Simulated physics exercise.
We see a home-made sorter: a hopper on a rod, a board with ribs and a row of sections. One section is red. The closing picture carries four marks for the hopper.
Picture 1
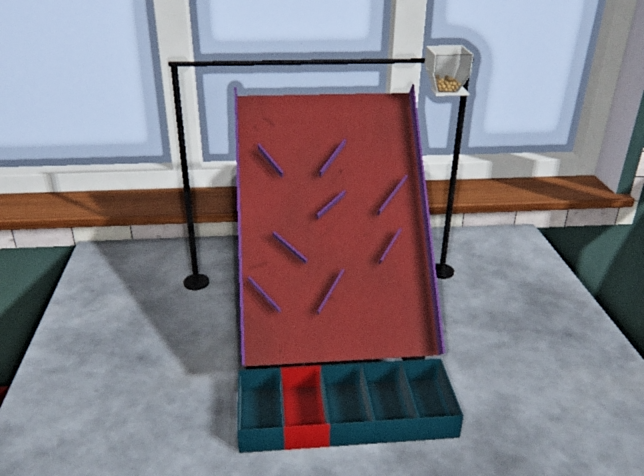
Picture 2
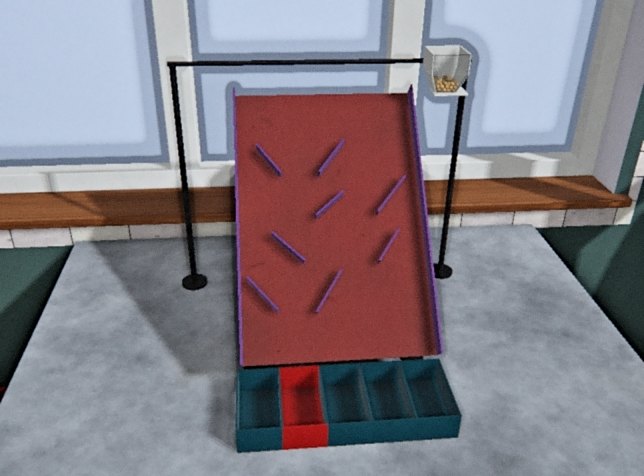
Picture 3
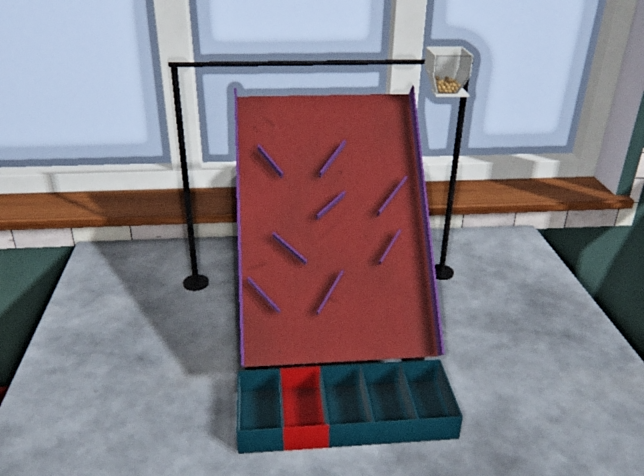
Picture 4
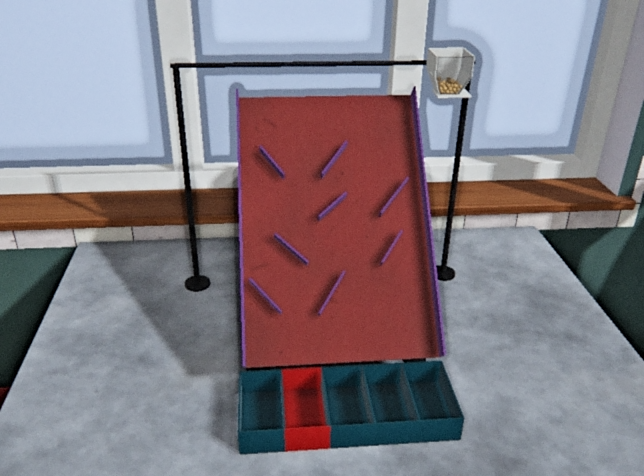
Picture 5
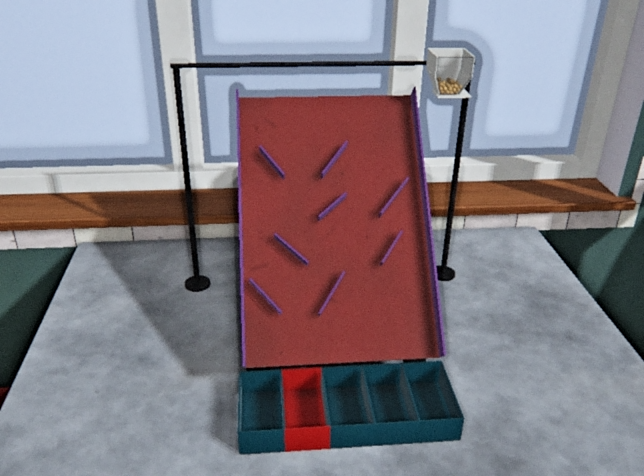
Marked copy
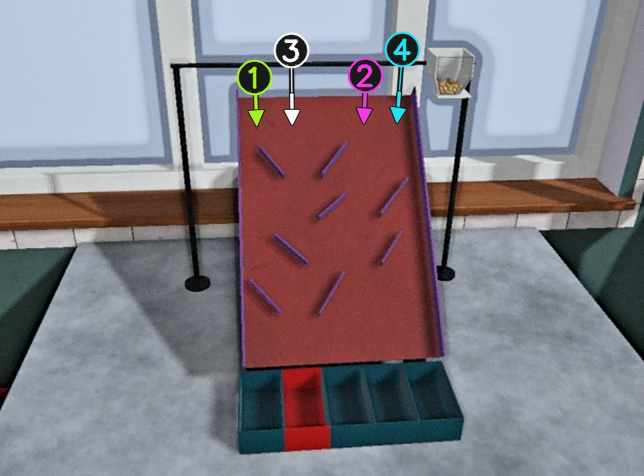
On a mottled grey tabletop before bright windows and a wooden sill, seen from the front and slightly above, stands a home-made sorter. A sloping red board with slanted purple ribs rises behind a row of five sections, dark teal except the red second from left, while a clear hopper of small tan pieces hangs at the right of a black rod. Nothing moves except the view, which shifts very slightly.
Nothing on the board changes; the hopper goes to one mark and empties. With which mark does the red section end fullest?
Mark 3 does it best.
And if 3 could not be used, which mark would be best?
That would be 1.
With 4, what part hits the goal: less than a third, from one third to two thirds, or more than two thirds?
Less than a third.
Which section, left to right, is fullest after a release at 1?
The second from the left.
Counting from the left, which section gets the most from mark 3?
It is the second one.
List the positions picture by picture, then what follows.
In the first frame, hopper at (446, 83), dried chickpeas, door shut.
In the second frame, ribs (257, 144) to (281, 172), (319, 172) to (344, 139), (316, 215) to (344, 191).
In the third frame, ribs (379, 212) to (407, 176), (273, 233) to (306, 261), (381, 261) to (401, 230).
In the fourth frame, ribs (250, 278) to (281, 312), (320, 313) to (345, 271).
In the fifth frame, red section at (308, 437), number 2 of 5 from the left.
On the marked copy, mark 1 meets the board at (256, 120); mark 2 meets the board at (363, 118); mark 3 meets the board at (292, 119); mark 4 meets the board at (397, 117).
With 1, about two thirds in the red section, about a third in other sections.
With 2, a small part in the red section, most in other sections, a small part outside the box.
With 3, most in the red section, about a quarter in other sections.
With 4, a small part in the red section, most in other sections, a stray few outside the box.
